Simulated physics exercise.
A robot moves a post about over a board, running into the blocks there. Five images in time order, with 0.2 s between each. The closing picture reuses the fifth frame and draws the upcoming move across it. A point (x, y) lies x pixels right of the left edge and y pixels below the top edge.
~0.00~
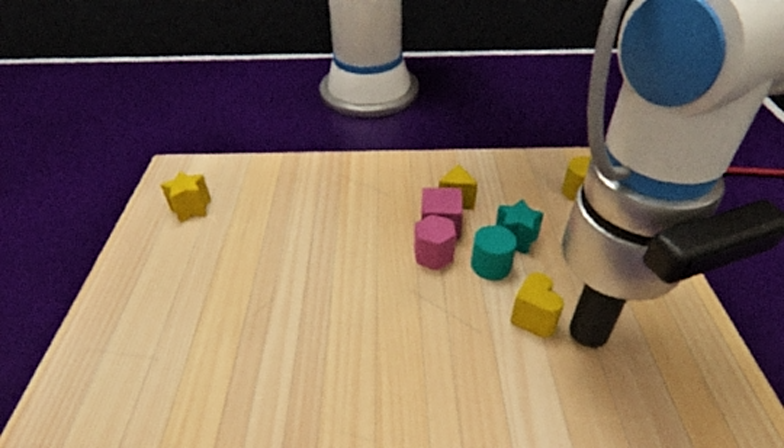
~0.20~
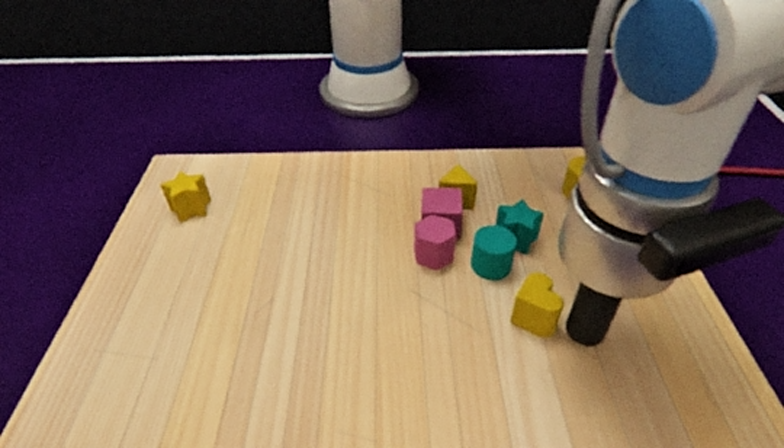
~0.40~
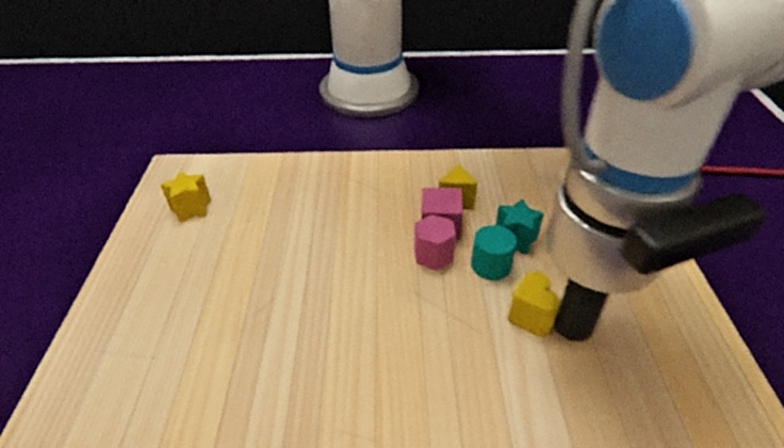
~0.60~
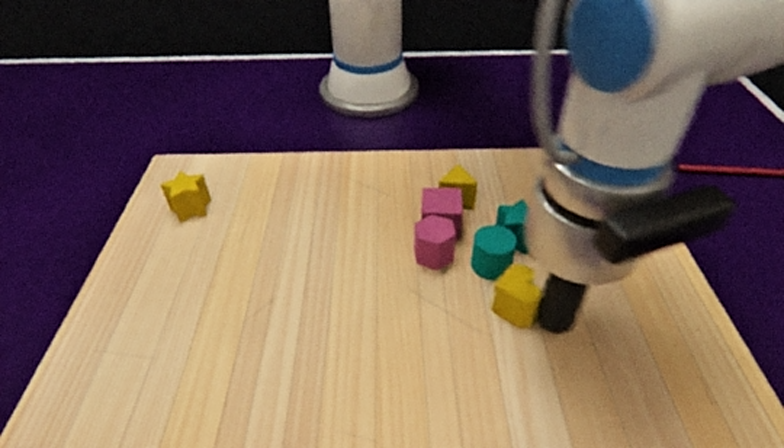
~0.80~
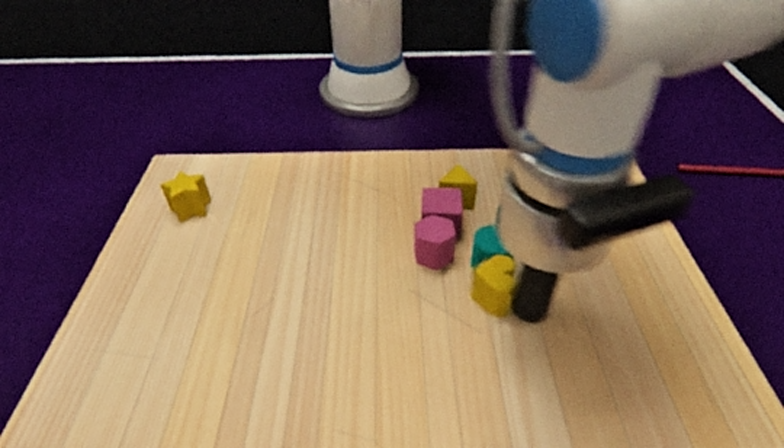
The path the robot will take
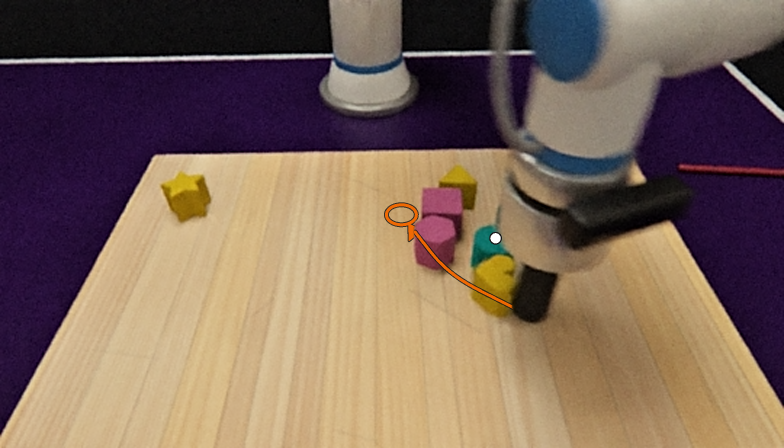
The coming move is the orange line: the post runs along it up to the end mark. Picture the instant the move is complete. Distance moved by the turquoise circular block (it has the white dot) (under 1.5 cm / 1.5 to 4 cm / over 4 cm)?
My answer is that it shifts under 1.5 cm.
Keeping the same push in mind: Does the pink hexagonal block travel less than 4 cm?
No, I don't think so.
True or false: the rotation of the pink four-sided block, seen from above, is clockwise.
Answer: True.
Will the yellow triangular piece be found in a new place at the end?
Yes, I think so.
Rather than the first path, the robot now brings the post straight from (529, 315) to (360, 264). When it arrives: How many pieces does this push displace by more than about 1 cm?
Two blocks, no more.
Path on the board, from (529, 315) over (470, 285) and (429, 250) to (401, 215); the dot is on the turquoise circular block.
The first path, step by step. One third of the way, post at (470, 278); pink hexagonal block at (428, 225), turned 15° clockwise; yellow heart block at (440, 252).
Two thirds of the way, post at (429, 243); pink hexagonal block at (397, 212), turned 25° clockwise; pink four-sided block at (440, 196), turned 15° clockwise; yellow heart block at (414, 249), turned 40° anticlockwise.
At the end, post at (401, 208); pink hexagonal block at (372, 201), turned 15° anticlockwise; pink four-sided block at (438, 183), turned 55° clockwise; yellow triangular piece at (465, 171), turned 40° clockwise; turquoise circular block in place; yellow heart block at (414, 249), turned 40° anticlockwise.
